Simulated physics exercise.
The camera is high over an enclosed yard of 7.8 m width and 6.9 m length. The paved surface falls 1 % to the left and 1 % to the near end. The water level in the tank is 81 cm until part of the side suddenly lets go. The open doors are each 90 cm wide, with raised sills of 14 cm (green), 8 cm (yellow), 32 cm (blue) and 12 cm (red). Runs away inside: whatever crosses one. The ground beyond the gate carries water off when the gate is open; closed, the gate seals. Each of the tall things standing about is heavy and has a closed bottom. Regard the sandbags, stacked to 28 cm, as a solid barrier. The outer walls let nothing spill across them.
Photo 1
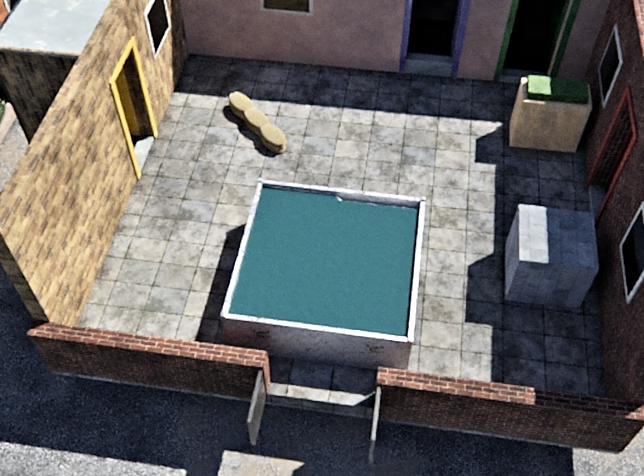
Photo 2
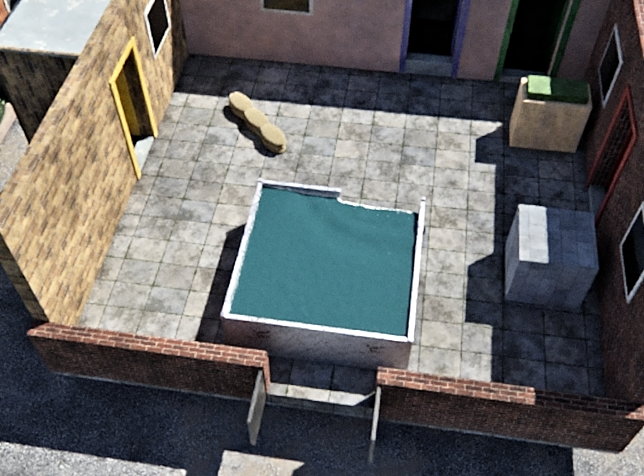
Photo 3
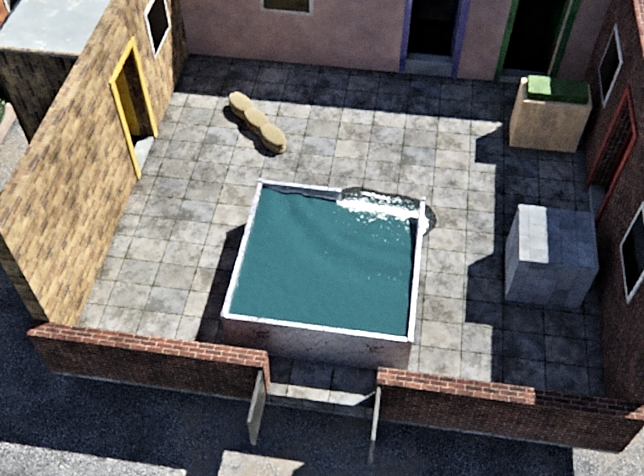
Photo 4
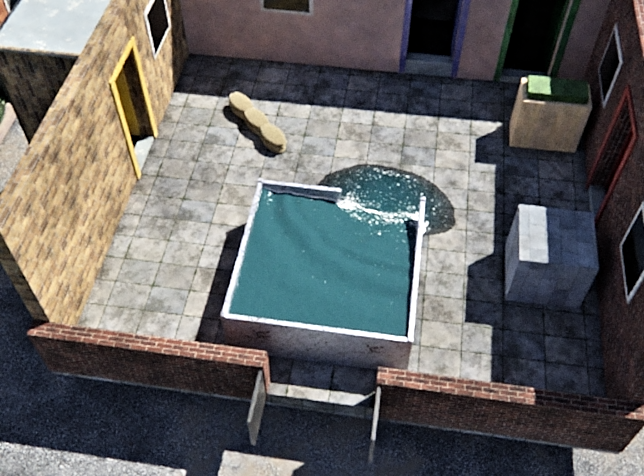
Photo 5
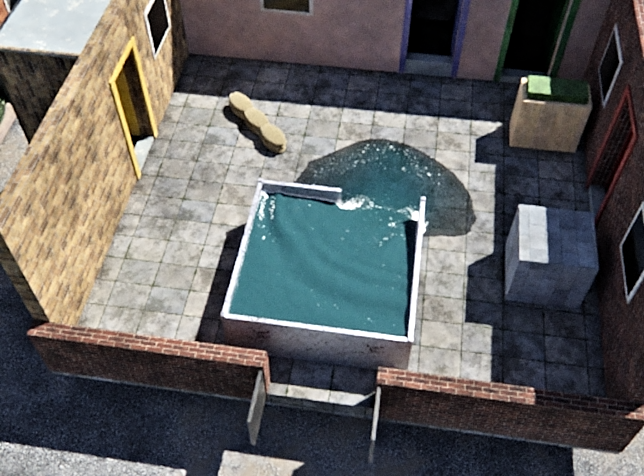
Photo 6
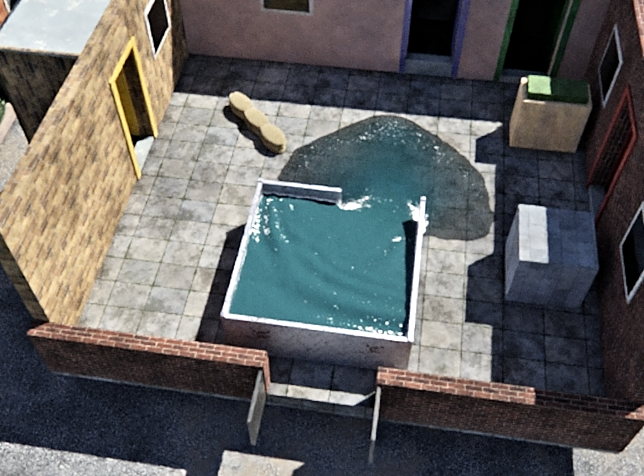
Water broke out through a gap in the far wall of a square tank in a walled yard, splashing white at first, then spreading into a wide, dark puddle across the paving behind it.
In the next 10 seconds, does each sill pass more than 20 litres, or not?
The green door does. The yellow door does not. The blue door does not. The red door does not.
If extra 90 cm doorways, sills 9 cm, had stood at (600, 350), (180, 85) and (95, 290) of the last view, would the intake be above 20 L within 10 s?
Per doorway, in order: Insufficient / sufficient / insufficient.
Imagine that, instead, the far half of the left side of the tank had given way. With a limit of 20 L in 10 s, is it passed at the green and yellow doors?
Outcome at green: Not exceeded; outcome at yellow: Exceeded.
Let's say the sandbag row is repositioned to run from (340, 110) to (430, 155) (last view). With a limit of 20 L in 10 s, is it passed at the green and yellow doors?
Checking the limit, green is too much, yellow is too much.
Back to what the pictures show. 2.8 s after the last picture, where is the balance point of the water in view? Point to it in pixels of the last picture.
About (370, 189).
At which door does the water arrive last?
It's the yellow door.
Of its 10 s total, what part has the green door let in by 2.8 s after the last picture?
That works out near 65%.
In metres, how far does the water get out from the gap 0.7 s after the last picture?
Distance: Approx. 4.2 m.
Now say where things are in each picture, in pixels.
The first picture shows still water, 81 cm deep, in the tank at (329, 257).
In the second picture, water pours out on the tank's far side and has run 0.7 m, to a hidden place; typically 10 cm deep outside, 81 cm at the tank's back.
In the third picture, the front is at a hidden place, 1.0 m from the gap on the tank's far side; 1.1 m2 of floor is under water; 81 cm left at the back of the tank.
In the fourth picture, water pours out on the tank's far side and has run 1.4 m, to (366, 167); typically 10 cm deep outside, 81 cm at the tank's back.
In the fifth picture, the front is at (380, 142), 2.1 m from the gap on the tank's far side; 4.5 m2 of floor is under water; 81 cm left at the back of the tank.
In the sixth picture, the front is at (380, 119), 2.7 m from the gap on the tank's far side; 6.7 m2 of floor is under water; 80 cm left at the back of the tank.
Then, 0.7 s after the last picture water covers 35 % of the floor and is deepest (44 cm) near (393, 223); green door not reached, yellow door not reached, blue door 27 cm at the sill, 0 L in, red door not reached.
Then, 1.5 s after the last picture water covers 45 % of the floor and is deepest (37 cm) near (494, 89); green door 26 cm at the sill, 7 L in, yellow door not reached, blue door 33 cm at the sill, 0 L in, red door not reached.
Then, 2.8 s after the last picture water covers 50 % of the floor and is deepest (38 cm) near (574, 135); green door 20 cm at the sill, 60 L in, yellow door 1 cm at the sill, 0 L in, blue door 26 cm at the sill, 1 L in, red door 5 cm at the sill, 0 L in.
Then, 5.3 s after the last picture water covers 80 % of the floor and is deepest (23 cm) near (207, 56); green door 16 cm at the sill, 86 L in, yellow door 8 cm at the sill, 0 L in, blue door 18 cm at the sill, 1 L in, red door 12 cm at the sill, 0 L in.
Then, 9.3 s after the last picture water covers 95 % of the floor and is deepest (20 cm) near (127, 358); green door 9 cm at the sill, 89 L in, yellow door 8 cm at the sill, 3 L in, blue door 11 cm at the sill, 1 L in, red door 11 cm at the sill, 1 L in.
